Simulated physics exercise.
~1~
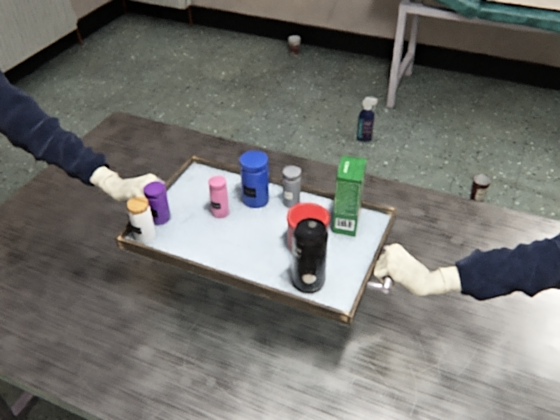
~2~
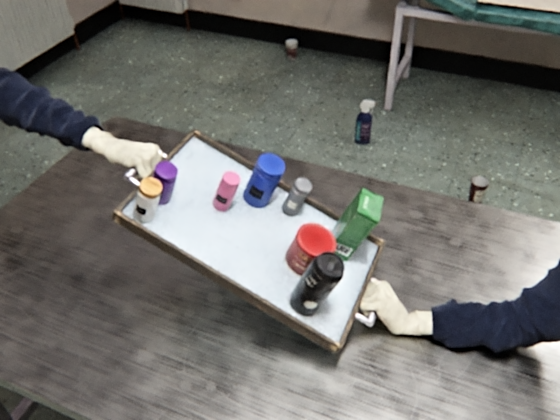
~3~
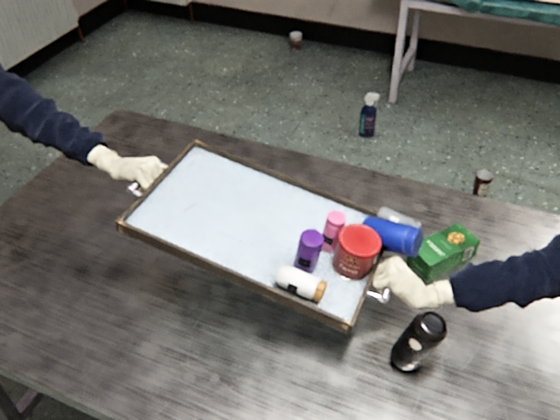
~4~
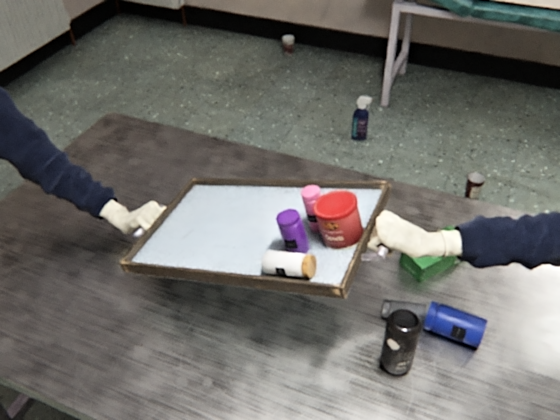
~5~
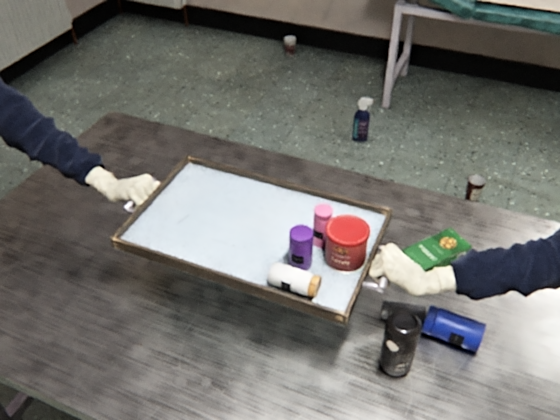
To begin with, two gloved hands hold a shallow rimmed tray above a dark table, carrying upright shakers, a blue jar, a red tin, a black can and a green carton. The right edge dips and the items start to lean. They then slide toward the low side, where the carton and black can leave the tray and the white shaker topples. As the tray levels, the blue jar and grey shaker lie on the table. Finally, the red tin, purple shaker and pink shaker stand near the right end beside the fallen white shaker.
